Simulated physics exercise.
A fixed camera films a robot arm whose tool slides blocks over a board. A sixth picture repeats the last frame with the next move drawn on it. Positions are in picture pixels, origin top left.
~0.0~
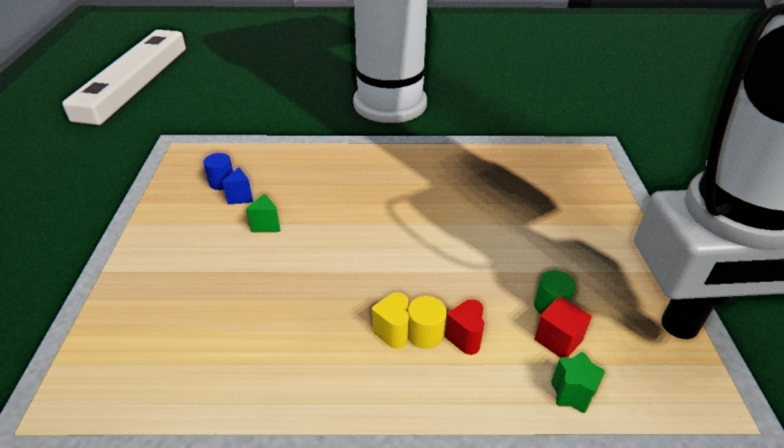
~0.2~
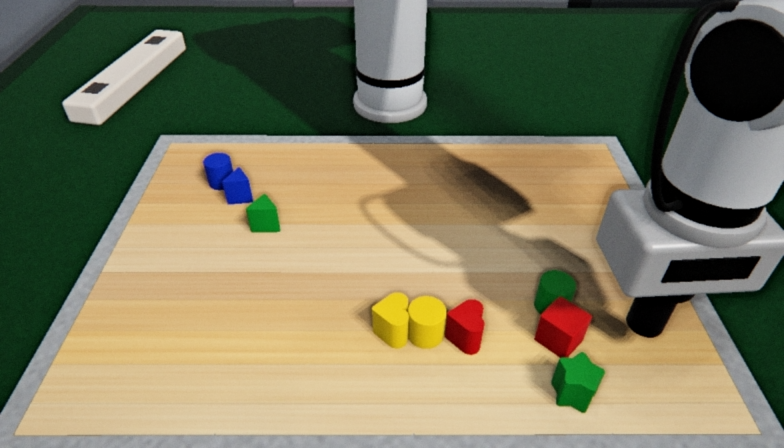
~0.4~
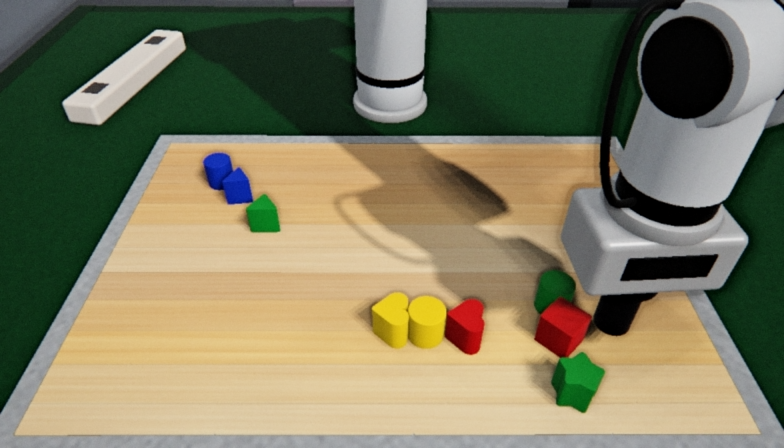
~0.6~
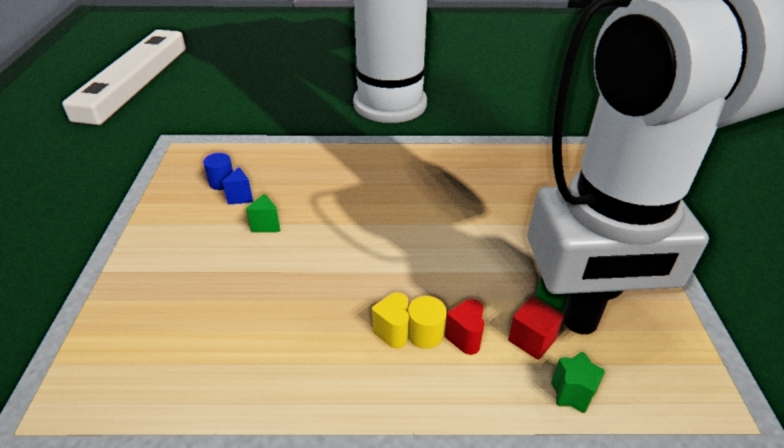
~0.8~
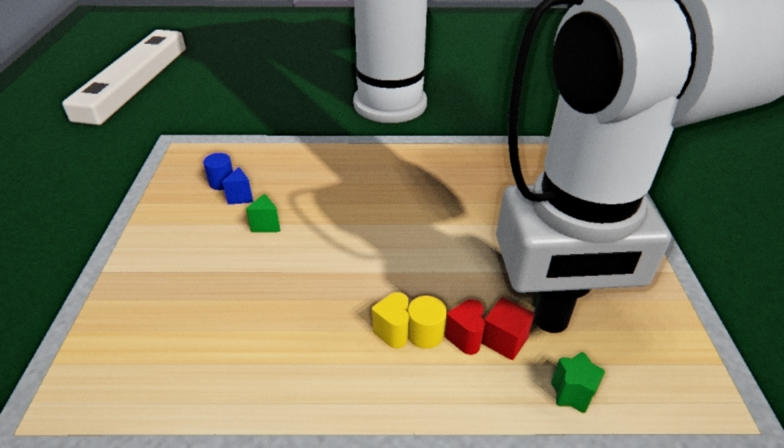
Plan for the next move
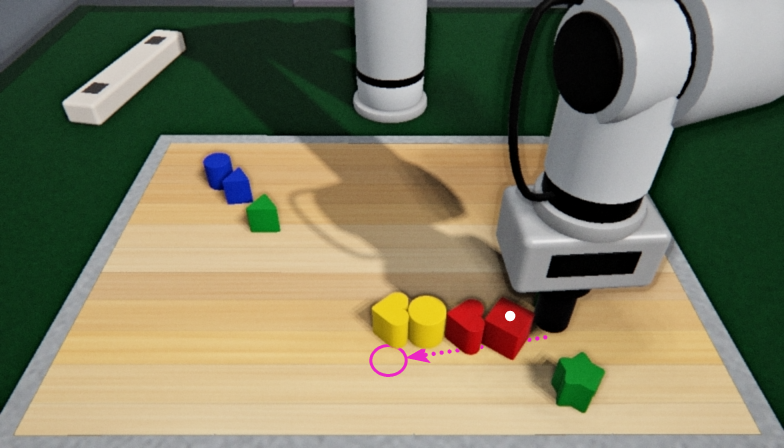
On a wooden board with colourful blocks, a robot arm moved left from the right side and pushed the red cube a short way left, until it sat beside the red heart.
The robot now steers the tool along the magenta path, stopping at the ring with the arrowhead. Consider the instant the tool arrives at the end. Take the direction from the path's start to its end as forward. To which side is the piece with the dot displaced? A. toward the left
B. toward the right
Choice A: Toward the left.
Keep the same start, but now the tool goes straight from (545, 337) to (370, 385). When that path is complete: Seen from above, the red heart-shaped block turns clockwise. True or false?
That is true.
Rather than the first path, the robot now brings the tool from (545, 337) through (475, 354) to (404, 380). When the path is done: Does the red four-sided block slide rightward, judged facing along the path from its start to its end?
Short answer: No.
The drawn path runs straight from (545, 337) to (389, 360); the dot is on the red four-sided block.
On the path given first. One third of the way, tool at (497, 328); yellow heart-shaped block at (360, 308), turned 20° anticlockwise; yellow circle at (390, 299); red heart-shaped block at (421, 311), turned 65° clockwise; red four-sided block at (458, 331), turned 20° anticlockwise.
Two thirds of the way, tool at (443, 335); yellow heart-shaped block at (352, 308), turned 40° anticlockwise; yellow circle at (377, 292); red heart-shaped block at (403, 311), turned 105° clockwise; red four-sided block at (415, 350), turned 65° anticlockwise.
At the end, tool at (389, 343); yellow heart-shaped block at (344, 307), turned 35° anticlockwise; yellow circle at (371, 280); red heart-shaped block at (376, 309), turned 165° clockwise; red four-sided block at (380, 369), turned 125° anticlockwise; green star-shaped block not moved.
